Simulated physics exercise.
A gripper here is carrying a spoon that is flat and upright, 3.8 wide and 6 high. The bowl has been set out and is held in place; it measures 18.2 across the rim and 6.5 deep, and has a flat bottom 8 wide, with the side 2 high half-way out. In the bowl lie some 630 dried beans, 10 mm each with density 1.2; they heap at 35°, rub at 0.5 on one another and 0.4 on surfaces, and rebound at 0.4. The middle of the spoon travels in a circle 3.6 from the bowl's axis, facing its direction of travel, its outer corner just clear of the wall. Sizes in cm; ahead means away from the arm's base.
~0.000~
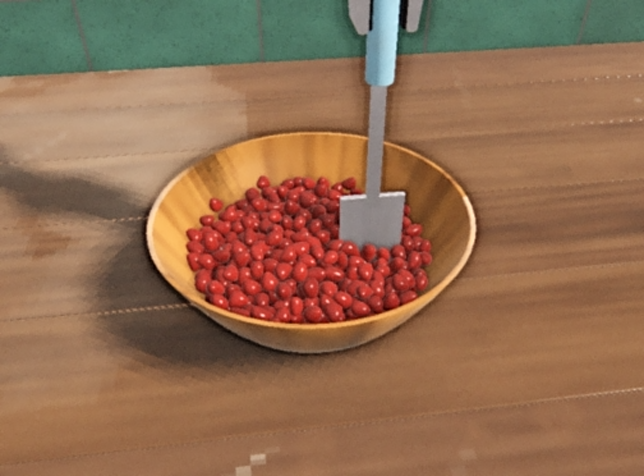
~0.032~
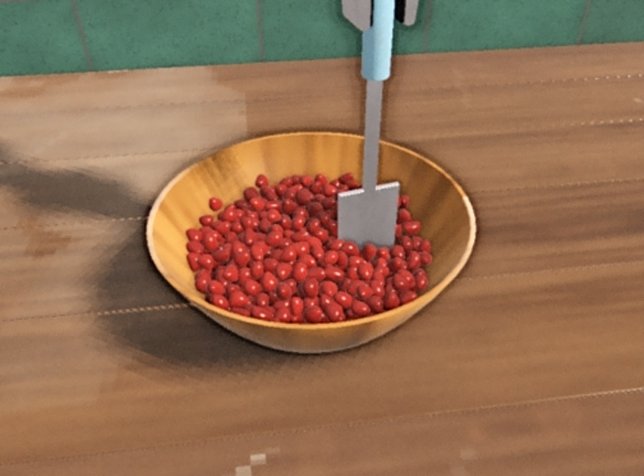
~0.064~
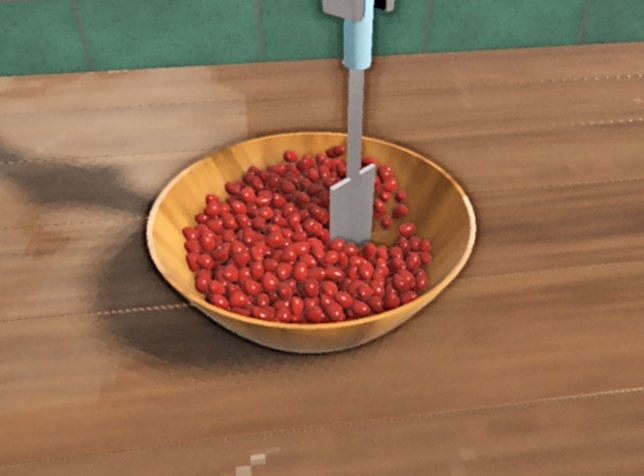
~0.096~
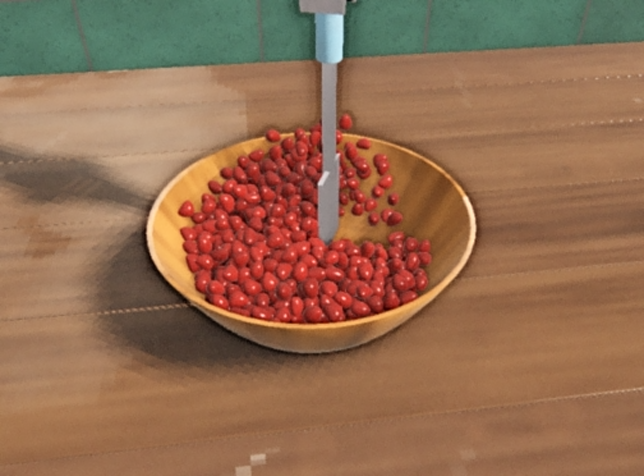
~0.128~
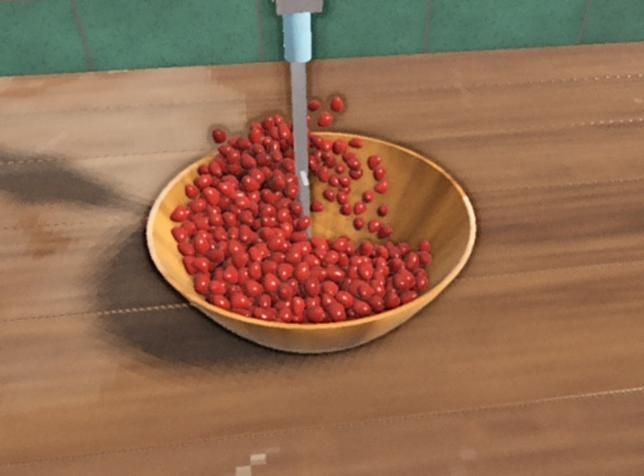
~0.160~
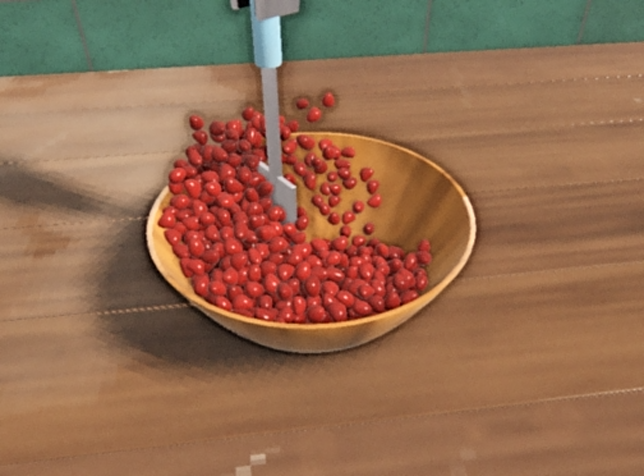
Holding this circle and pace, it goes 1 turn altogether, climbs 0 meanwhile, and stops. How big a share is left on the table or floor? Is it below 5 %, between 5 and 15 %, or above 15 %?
Above 15 %.
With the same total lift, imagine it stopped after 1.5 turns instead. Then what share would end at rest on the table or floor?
It would be around 30 per cent.
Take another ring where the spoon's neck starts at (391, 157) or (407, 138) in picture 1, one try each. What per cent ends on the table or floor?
35 and 30 per cent.
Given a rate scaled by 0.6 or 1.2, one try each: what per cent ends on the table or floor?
It would be some 10 and 35 percent respectively.
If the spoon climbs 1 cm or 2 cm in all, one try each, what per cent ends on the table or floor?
I'd say some 20 per cent, and some 20 per cent.
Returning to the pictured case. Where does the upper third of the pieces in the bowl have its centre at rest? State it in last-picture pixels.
In the final view it lies around (364, 207).
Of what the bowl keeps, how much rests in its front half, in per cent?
It comes to near 40 percent.
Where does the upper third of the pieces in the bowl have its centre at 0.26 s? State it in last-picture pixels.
Roughly pixel (236, 263).
After 0.26 s, 210° round, highest piece 10 above the table; 589 in the bowl, 12 on the table or floor, 29 in flight or on the tool.
After 0.37 s, 298° round, highest piece 9 above the table; 545 in the bowl, 50 on the table or floor, 35 in flight or on the tool.
After 0.62 s, 0° round, highest piece 7 above the table; 498 in the bowl, 132 on the table or floor.
After 1.32 s, 0° round, highest piece 7 above the table; 498 in the bowl, 132 on the table or floor.
At rest, 498 in the bowl, 132 on the table or floor. That is 21 % on the table or floor.
